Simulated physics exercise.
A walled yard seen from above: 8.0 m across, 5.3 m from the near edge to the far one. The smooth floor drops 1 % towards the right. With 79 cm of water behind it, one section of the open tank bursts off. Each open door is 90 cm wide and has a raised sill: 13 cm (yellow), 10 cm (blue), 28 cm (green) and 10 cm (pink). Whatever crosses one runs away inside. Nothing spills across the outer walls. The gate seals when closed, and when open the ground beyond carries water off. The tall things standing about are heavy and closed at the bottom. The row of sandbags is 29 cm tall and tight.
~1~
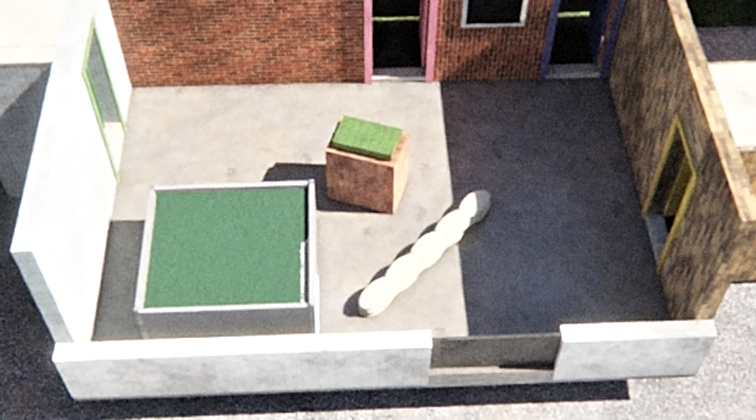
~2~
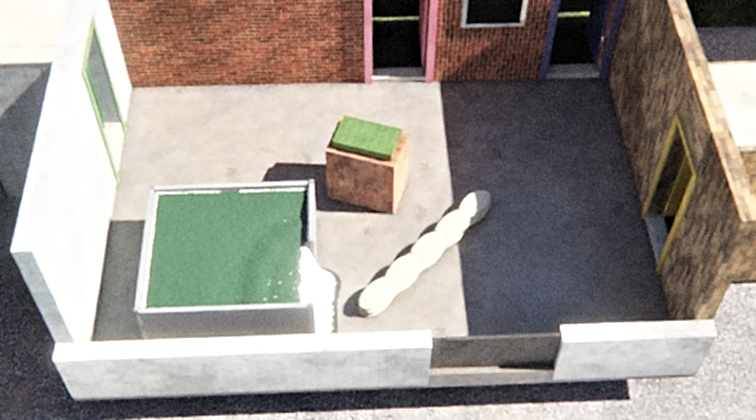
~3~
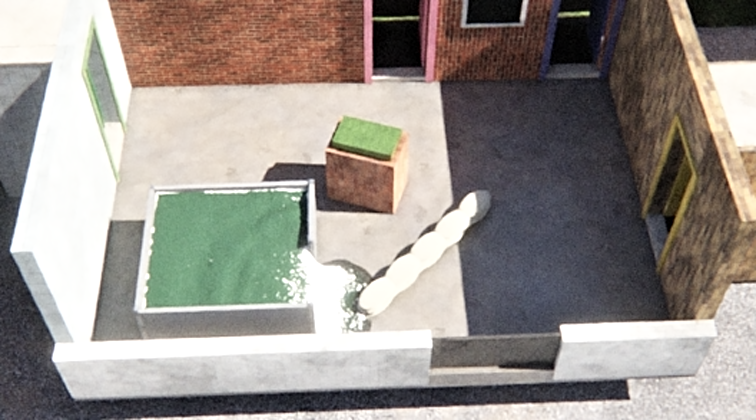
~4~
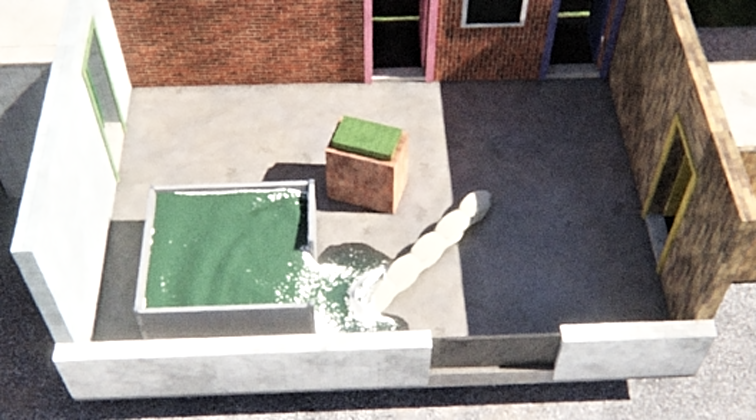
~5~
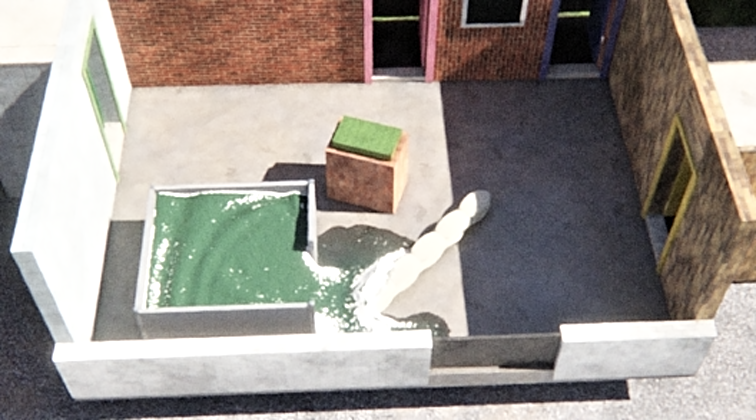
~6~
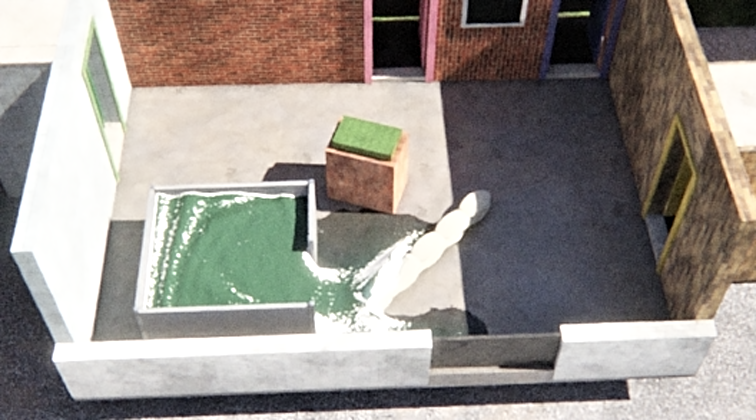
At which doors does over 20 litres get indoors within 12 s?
Within that time: At the yellow door it exceeds the limit; at the blue door it exceeds the limit; at the green door it stays under the limit; at the pink door it stays under the limit.
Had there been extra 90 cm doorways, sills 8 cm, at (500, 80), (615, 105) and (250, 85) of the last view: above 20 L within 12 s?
In turn: Above, over, not over.
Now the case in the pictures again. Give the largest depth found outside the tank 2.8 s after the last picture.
Roughly 35 cm.
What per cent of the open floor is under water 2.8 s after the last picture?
Some 65 per cent of it.
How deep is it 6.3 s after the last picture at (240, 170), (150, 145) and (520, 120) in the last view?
In that order: 1, 3 and 14 cm.
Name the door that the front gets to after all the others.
It is the green one.
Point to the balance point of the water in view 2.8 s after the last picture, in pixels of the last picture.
Near (391, 252).
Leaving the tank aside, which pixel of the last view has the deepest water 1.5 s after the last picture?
At about (357, 304).
Then, 0.7 s after the last picture water covers 25 % of the floor and is deepest (56 cm) near (357, 304); yellow door not reached, blue door not reached, green door not reached, pink door not reached.
Then, 1.5 s after the last picture water covers 50 % of the floor and is deepest (45 cm) near (357, 304); yellow door 14 cm at the sill, 0 L in, blue door not reached, green door not reached, pink door not reached.
Then, 2.8 s after the last picture water covers 65 % of the floor and is deepest (35 cm) near (357, 304); yellow door 22 cm at the sill, 46 L in, blue door 18 cm at the sill, 6 L in, green door not reached, pink door 4 cm at the sill, 0 L in.
Then, 6.3 s after the last picture water covers 90 % of the floor and is deepest (19 cm) near (613, 111); yellow door 11 cm at the sill, 77 L in, blue door 18 cm at the sill, 163 L in, green door 3 cm at the sill, 0 L in, pink door 8 cm at the sill, 0 L in.
Then, 11.3 s after the last picture water covers 95 % of the floor and is deepest (15 cm) near (675, 350); yellow door 9 cm at the sill, 78 L in, blue door 10 cm at the sill, 229 L in, green door 8 cm at the sill, 0 L in, pink door 7 cm at the sill, 0 L in.
